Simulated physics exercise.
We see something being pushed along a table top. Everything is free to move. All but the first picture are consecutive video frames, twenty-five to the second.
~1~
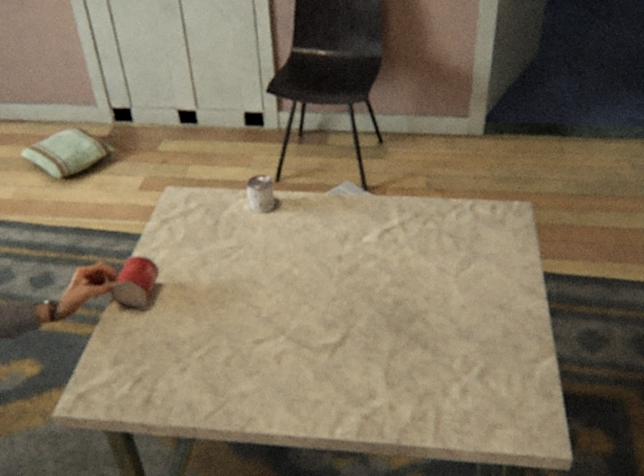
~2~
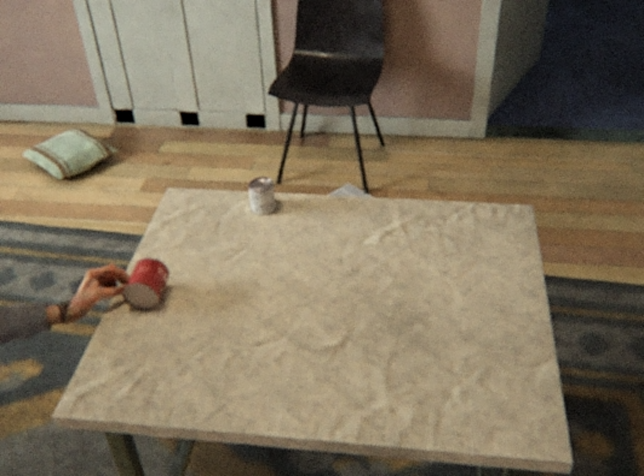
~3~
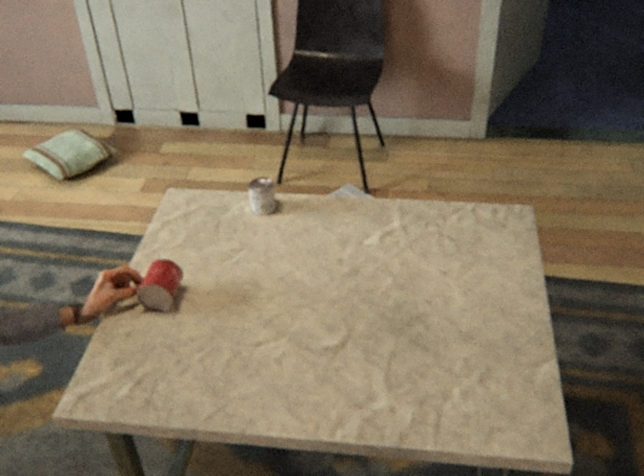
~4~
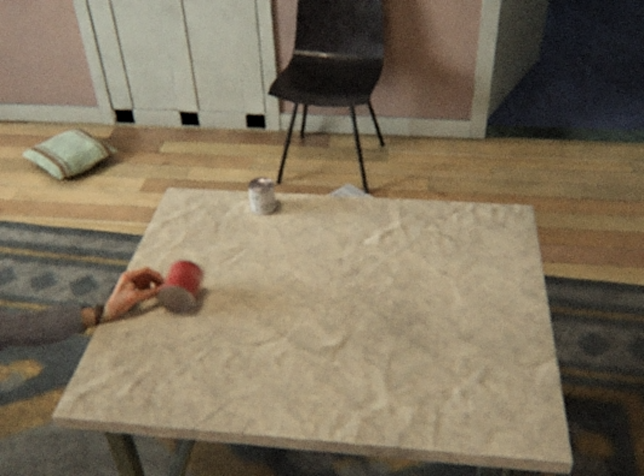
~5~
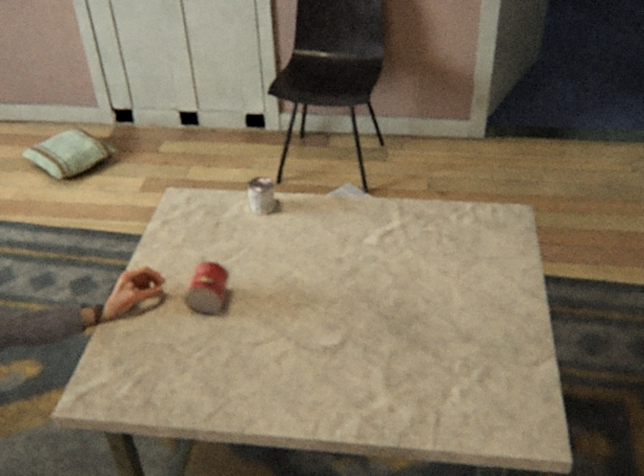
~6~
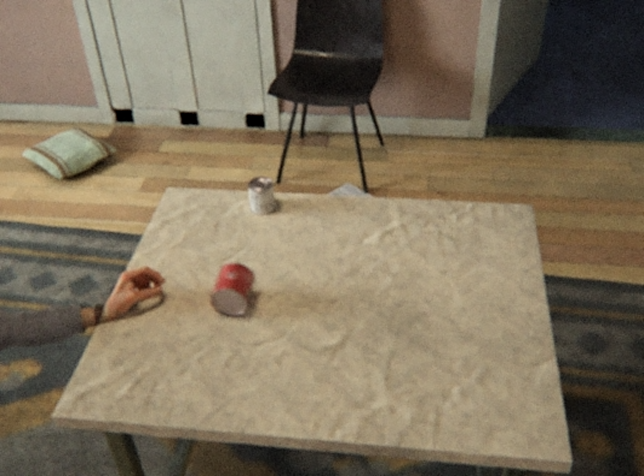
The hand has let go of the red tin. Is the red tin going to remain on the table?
The red tin goes over the edge.
Then, 0.20 s on from there, red tin shifted well along near (361, 298).
Then, 0.50 s on from there, red tin shifted well along near (548, 310).
Then, 0.70 s on from there, red tin now off the table.
Then, 1.00 s on from there, things are still on the move.
In the end, off the table, red tin.
